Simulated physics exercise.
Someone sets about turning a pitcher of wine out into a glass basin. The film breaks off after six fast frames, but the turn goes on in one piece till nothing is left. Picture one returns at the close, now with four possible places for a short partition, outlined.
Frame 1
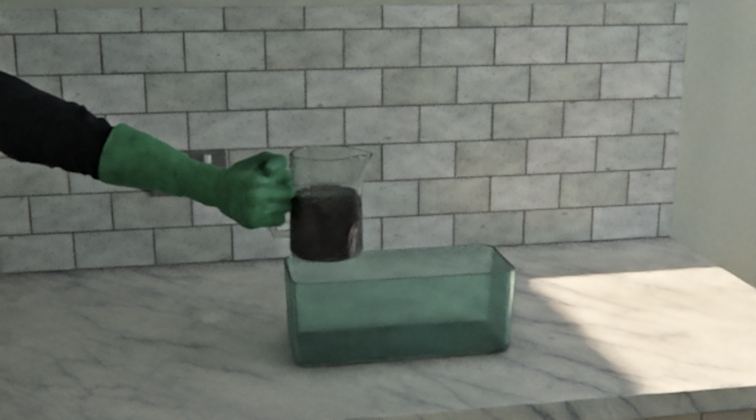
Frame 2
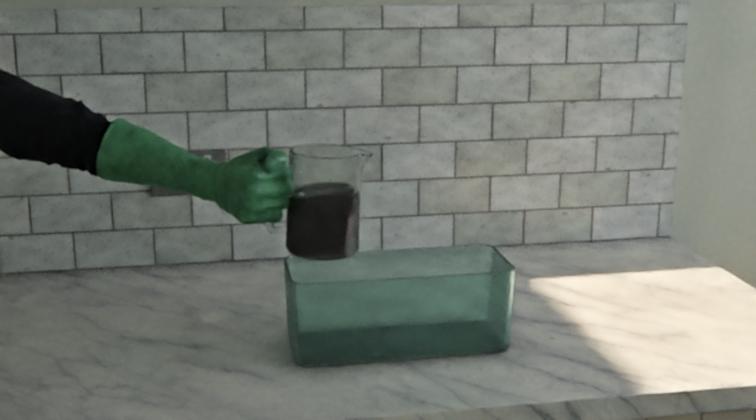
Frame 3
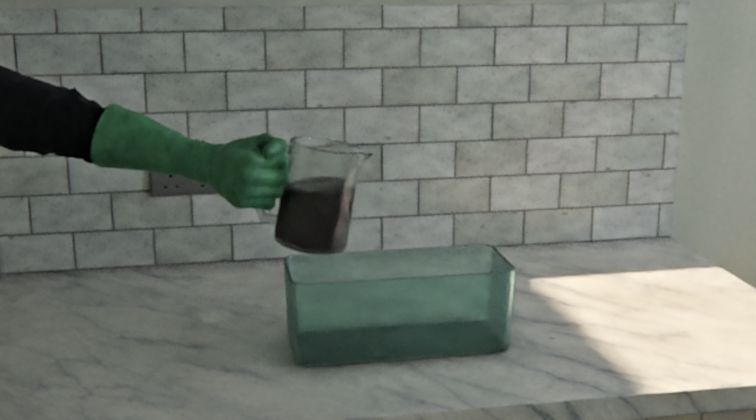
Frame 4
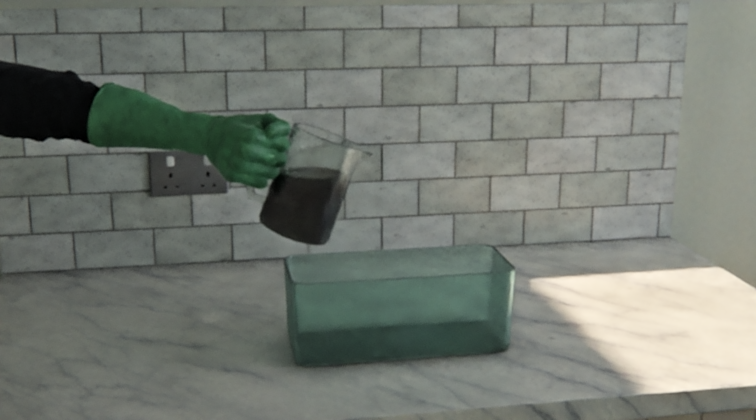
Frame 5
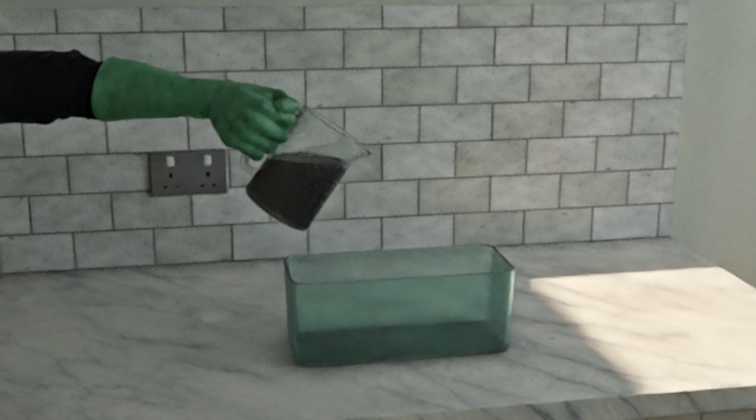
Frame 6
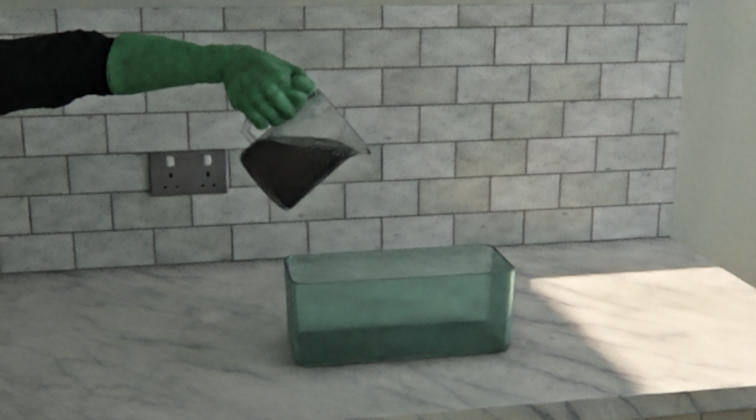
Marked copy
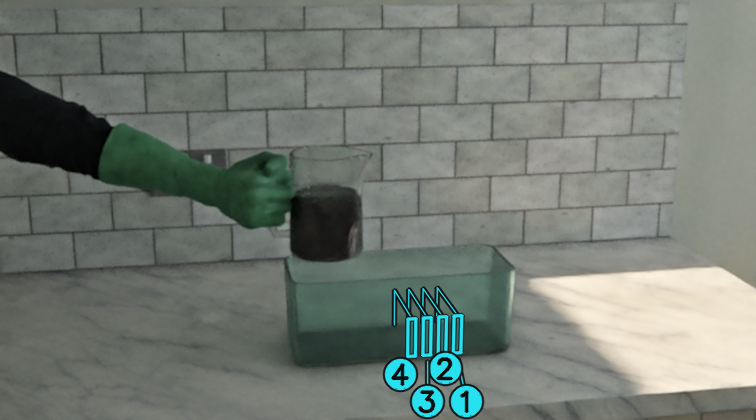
The footage shows a green-gloved hand holding a clear pitcher of dark liquid above a greenish glass basin on a marble counter, then steadily tilting it to the right until the liquid slants toward the lip.
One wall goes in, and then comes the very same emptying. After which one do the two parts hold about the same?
It is 1.
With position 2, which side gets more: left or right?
The right one.
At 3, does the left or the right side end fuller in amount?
The right one.
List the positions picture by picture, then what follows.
The first picture shows upright, lip at (372, 153); basin from (295, 364) to (509, 348); nothing has left yet.
The second picture shows tipped about 2°, lip at (372, 153); nothing has left yet.
The third picture shows tipped about 10°, lip at (371, 153); nothing has left yet.
The fourth picture shows tipped about 21°, lip at (371, 153); nothing has left yet.
The fifth picture shows tipped about 35°, lip at (370, 153); nothing has left yet.
The sixth picture shows tipped about 51°, lip at (370, 152); nothing has left yet.
In cyan, 1 at (458, 358); 2 at (442, 359); 3 at (427, 360); 4 at (412, 362).
If 1 is chosen, about 50 % ends left of the wall and 44 % right of it; 7 % is lost outside.
If 2 is chosen, about 25 % ends left of the wall and 70 % right of it; 4 % is lost outside.
If 3 is chosen, about 15 % ends left of the wall and 80 % right of it; 5 % is lost outside.
If 4 is chosen, about 11 % ends left of the wall and 83 % right of it; 7 % is lost outside.
